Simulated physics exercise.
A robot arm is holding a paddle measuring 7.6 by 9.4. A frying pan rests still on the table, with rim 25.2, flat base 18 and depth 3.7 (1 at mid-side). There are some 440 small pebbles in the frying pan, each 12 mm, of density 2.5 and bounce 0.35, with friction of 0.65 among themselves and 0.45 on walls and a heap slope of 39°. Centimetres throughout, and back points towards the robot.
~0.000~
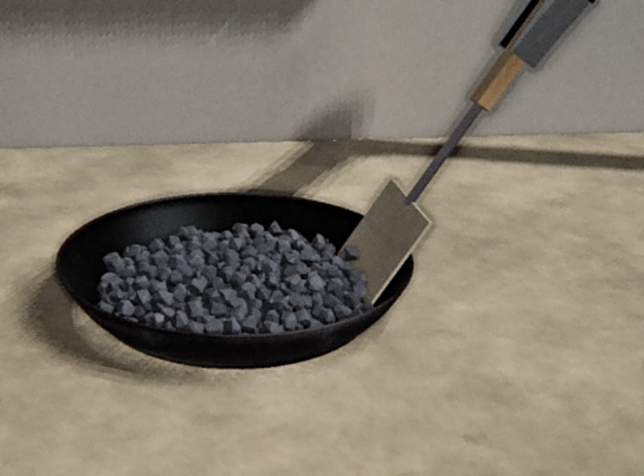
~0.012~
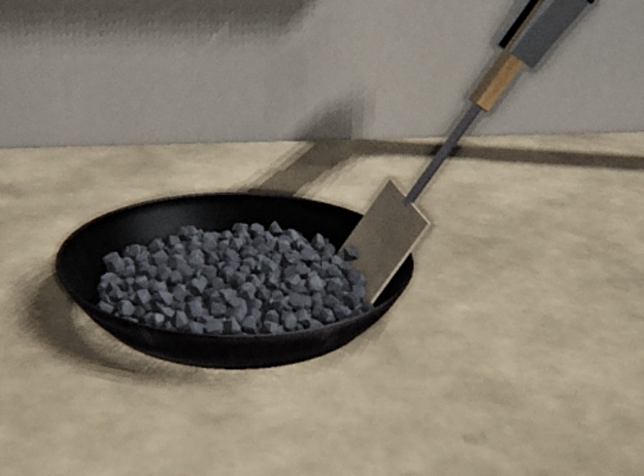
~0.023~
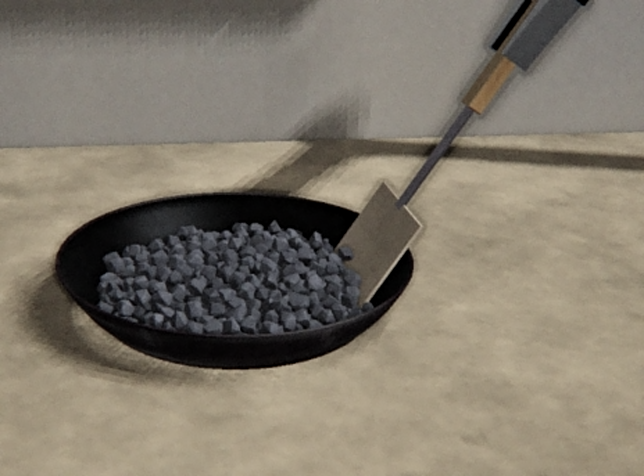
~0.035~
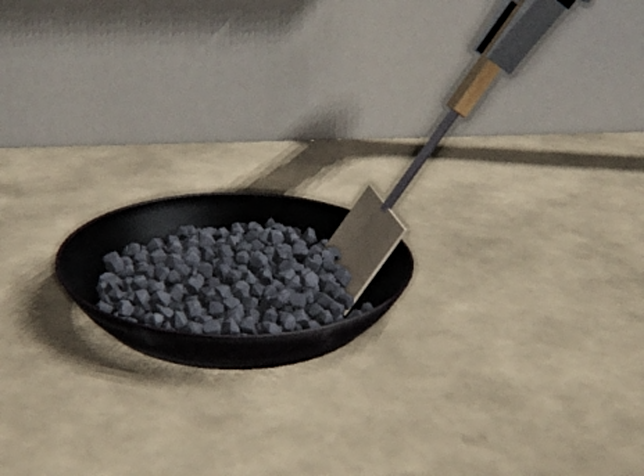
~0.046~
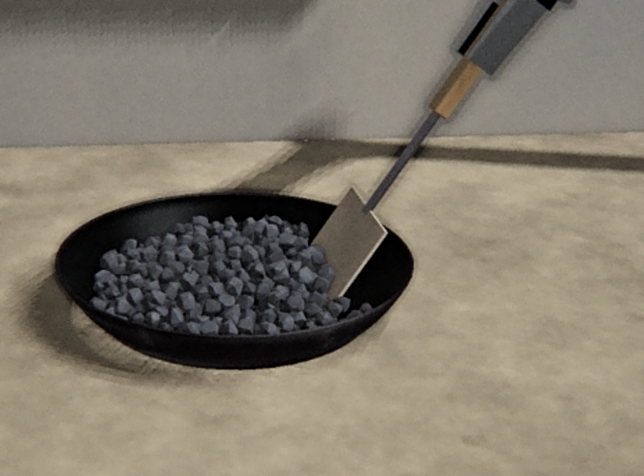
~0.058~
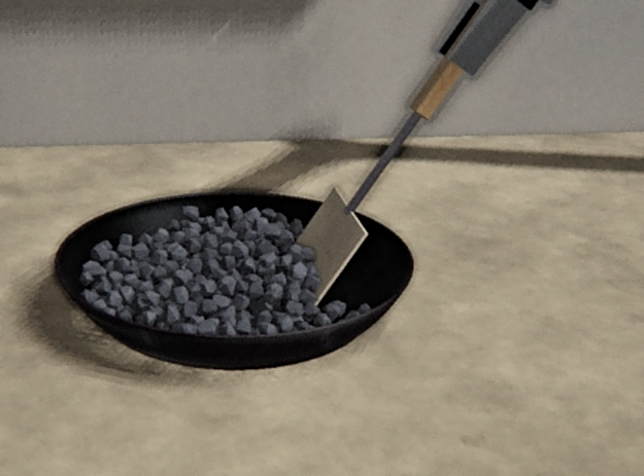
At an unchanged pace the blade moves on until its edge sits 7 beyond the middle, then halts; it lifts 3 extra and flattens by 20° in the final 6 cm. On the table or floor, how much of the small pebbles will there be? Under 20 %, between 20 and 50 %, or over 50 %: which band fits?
The band that fits is between 20 and 50 %.
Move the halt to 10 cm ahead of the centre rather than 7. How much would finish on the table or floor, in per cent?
Estimate: Approx. 45 %.
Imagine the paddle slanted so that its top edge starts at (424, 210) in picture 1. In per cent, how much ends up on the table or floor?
Some 30 per cent.
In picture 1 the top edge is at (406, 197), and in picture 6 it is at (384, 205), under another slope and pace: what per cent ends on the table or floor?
Around 10 per cent finishes there.
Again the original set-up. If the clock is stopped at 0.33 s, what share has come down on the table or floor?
Share at that moment: Roughly 25 %.
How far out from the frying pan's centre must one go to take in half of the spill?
About 24 cm out from the centre.
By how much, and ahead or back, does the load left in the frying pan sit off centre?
About 4.5 centimetres ahead.
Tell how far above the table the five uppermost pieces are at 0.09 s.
Roughly 6 cm above the table.
After 0.09 s, sloping 57°, highest piece 6 above the table; 439 in the frying pan.
After 0.12 s, sloping 51°, highest piece 7 above the table; 439 in the frying pan.
After 0.33 s, sloping 37°, highest piece 15 above the table; 288 in the frying pan, 117 on the table or floor, 34 on the blade or in flight.
After 1.38 s, sloping 37°, highest piece 5 above the table; 288 in the frying pan, 151 on the table or floor.
In the end, 288 in the frying pan, 151 on the table or floor. That is 34 % on the table or floor.
